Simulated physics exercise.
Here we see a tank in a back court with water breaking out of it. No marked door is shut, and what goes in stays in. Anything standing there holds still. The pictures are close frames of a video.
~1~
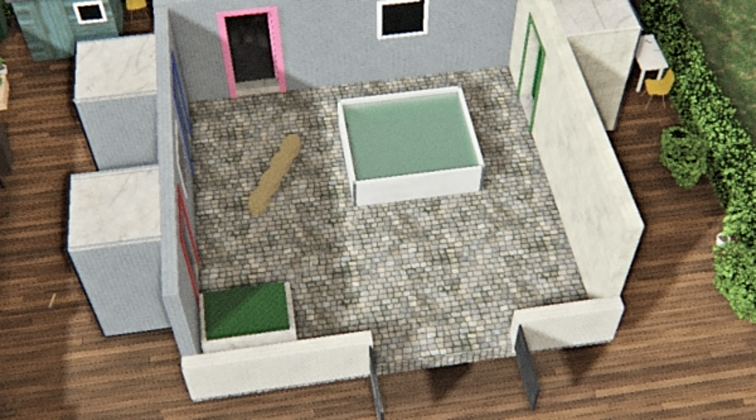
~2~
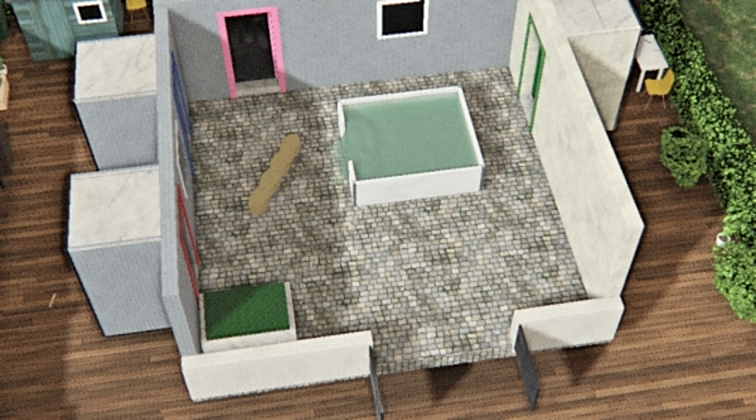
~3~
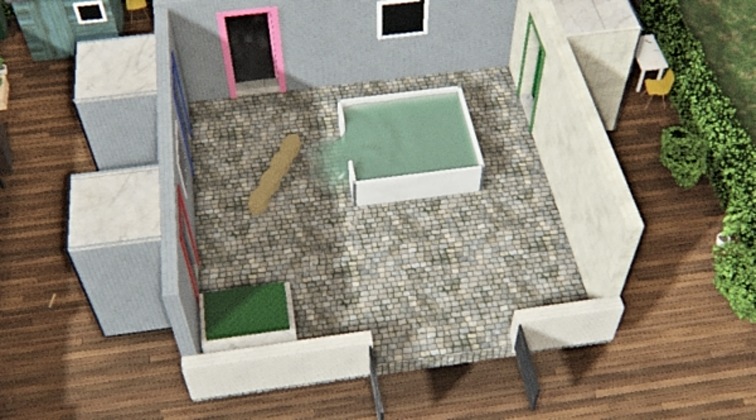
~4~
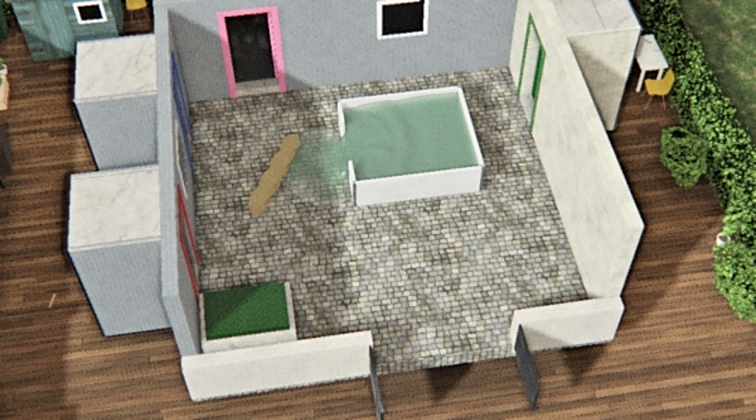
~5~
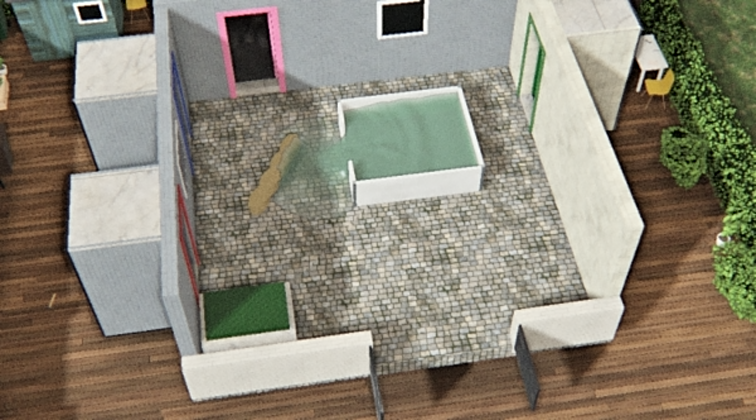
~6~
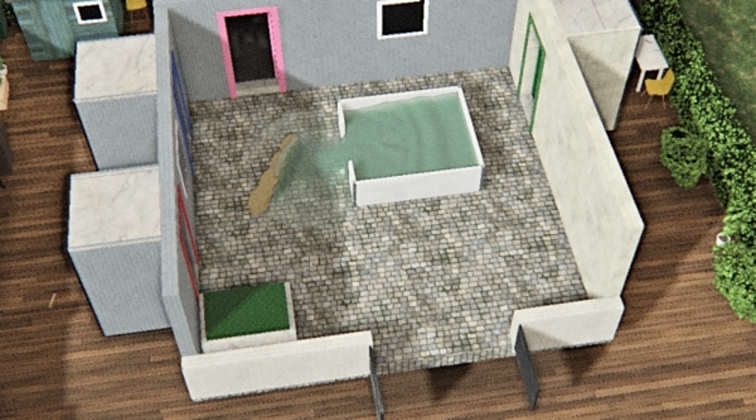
We see a white-walled tank of green water in a paved courtyard; a gap opens in its left side, and water pours out leftward, spreading across the paving to a tan plank-like strip and washing over part of it.
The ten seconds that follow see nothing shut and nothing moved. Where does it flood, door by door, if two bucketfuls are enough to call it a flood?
At the green door it does not flood; at the pink door it does not flood; at the red door it floods; at the blue door it does not flood.
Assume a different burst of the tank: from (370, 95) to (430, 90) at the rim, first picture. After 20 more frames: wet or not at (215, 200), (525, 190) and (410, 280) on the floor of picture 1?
One after the other: Awash, wet, free of water.
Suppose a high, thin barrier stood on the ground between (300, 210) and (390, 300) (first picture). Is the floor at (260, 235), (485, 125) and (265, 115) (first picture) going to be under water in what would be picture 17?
Results in sequence: Swamped / bone-dry / swamped.
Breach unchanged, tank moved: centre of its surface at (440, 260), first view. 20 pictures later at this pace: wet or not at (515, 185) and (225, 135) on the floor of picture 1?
Point 1: Not wet; point 2: Soaked through.
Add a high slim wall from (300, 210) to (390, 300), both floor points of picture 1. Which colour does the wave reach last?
The green-painted one.
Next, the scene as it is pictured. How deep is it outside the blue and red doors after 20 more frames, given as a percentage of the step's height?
Respectively about 60 and 200 per cent.
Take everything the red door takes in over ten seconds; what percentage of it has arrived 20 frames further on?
Near 30 in a hundred.
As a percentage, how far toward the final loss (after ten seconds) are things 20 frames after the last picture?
Share gone by then: About 5 %.
A moment on, water covers 20 % of the floor; the green door not reached, the pink door wet at the sill, nothing in, the red door not reached, the blue door not reached.
Next, water covers 35 % of the floor; the green door not reached, the pink door wet at the sill, nothing in, the red door wet at the sill, nothing in, the blue door not reached.
Then, water covers 45 % of the floor; the green door not reached, the pink door under two buckets in, the red door over two buckets in, the blue door wet at the sill, nothing in.
Later, water covers 70 % of the floor; the green door wet at the sill, nothing in, the pink door under two buckets in, the red door over two buckets in, the blue door wet at the sill, nothing in.
In the end, water covers 85 % of the floor; the green door wet at the sill, nothing in, the pink door under two buckets in, the red door over two buckets in, the blue door wet at the sill, nothing in.
